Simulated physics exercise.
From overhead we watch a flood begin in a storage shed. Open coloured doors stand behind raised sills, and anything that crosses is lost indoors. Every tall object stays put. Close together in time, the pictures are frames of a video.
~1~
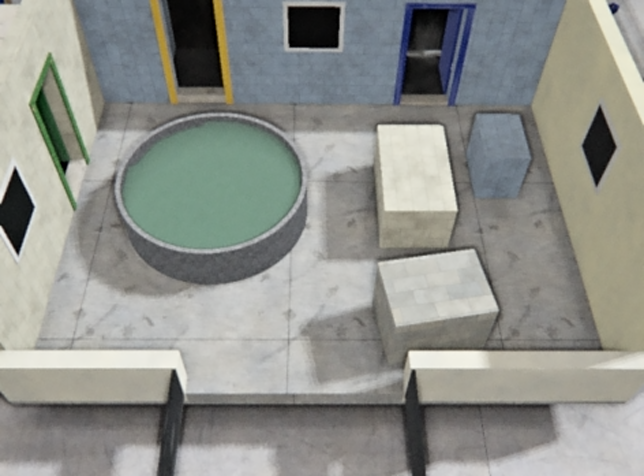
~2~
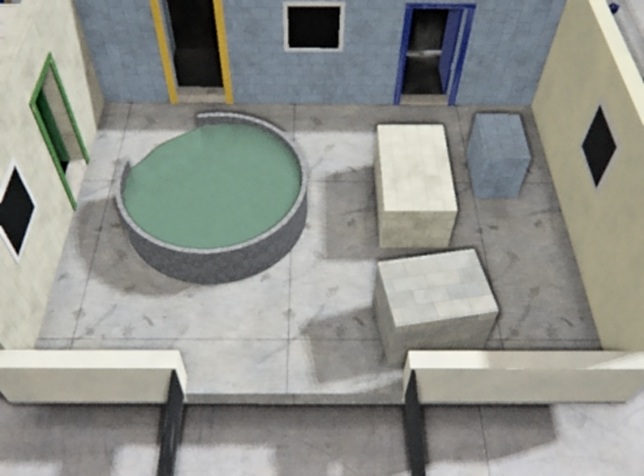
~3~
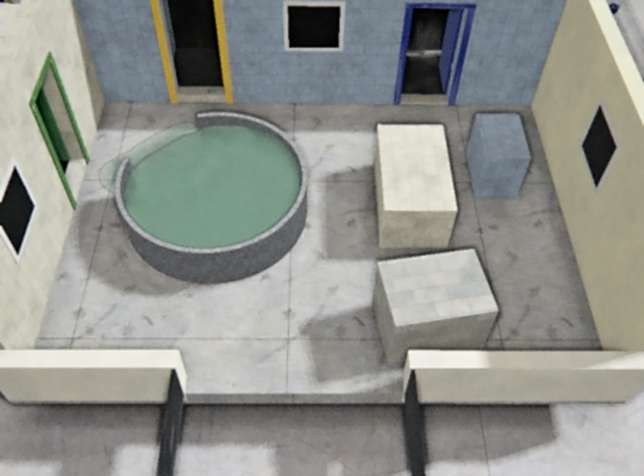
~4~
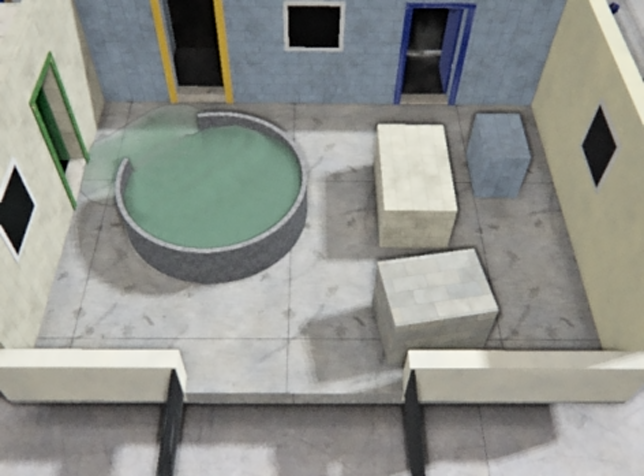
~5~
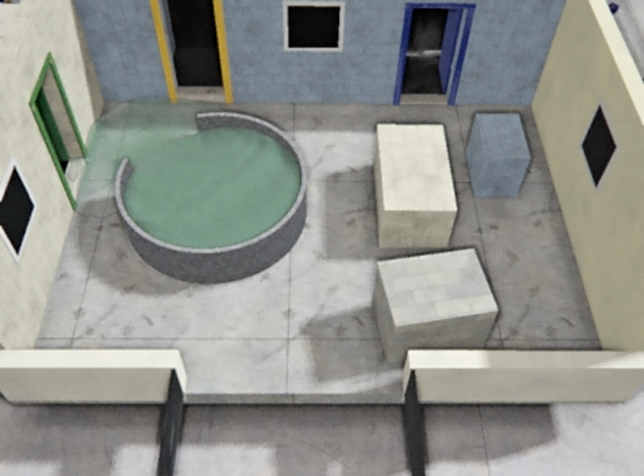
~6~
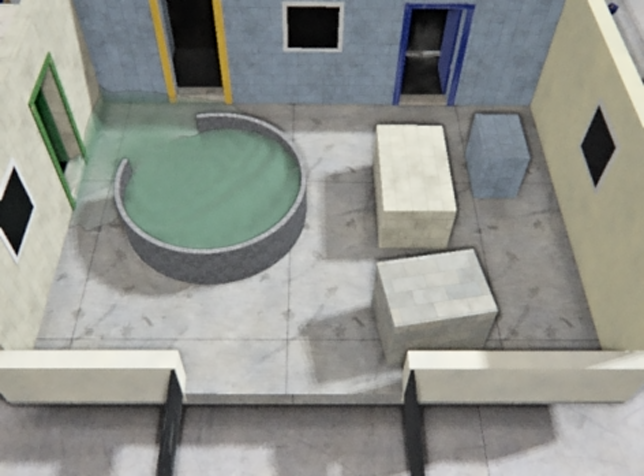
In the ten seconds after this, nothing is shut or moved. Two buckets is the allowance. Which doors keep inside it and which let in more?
My prediction: The blue door lets in beyond two buckets; the green door lets in beyond two buckets; the yellow door lets in beyond two buckets.
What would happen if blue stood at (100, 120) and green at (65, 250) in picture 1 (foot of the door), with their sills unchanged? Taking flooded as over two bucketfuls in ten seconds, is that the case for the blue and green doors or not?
Result, per door: Blue overshoots the mark; green remains within bounds.
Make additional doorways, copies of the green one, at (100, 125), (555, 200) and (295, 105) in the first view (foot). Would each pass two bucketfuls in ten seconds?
Going door by door: The first runs past the limit, the second remains below the limit, the third remains below the limit.
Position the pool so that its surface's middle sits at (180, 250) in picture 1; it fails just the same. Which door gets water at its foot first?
It's the door marked green.
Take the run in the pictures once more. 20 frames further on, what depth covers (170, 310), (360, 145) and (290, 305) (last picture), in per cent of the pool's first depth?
Estimate: 2, 8, 0 %.
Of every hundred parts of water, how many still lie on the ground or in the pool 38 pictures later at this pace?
My estimate is some 88 percent.
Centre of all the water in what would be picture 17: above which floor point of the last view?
About (186, 180).
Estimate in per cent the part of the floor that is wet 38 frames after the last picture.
Roughly 90 percent, I'd say.
A moment on, water covers 15 % of the floor; the blue door not reached, the green door under two buckets in, the yellow door under two buckets in.
Next, water covers 25 % of the floor; the blue door not reached, the green door over two buckets in, the yellow door over two buckets in.
Then, water covers 50 % of the floor; the blue door wet at the sill, nothing in, the green door far over two buckets in, the yellow door far over two buckets in.
Later, water covers 90 % of the floor; the blue door wet at the sill, nothing in, the green door far over two buckets in, the yellow door far over two buckets in.
In the end, water covers 100 % of the floor; the blue door over two buckets in, the green door far over two buckets in, the yellow door far over two buckets in.
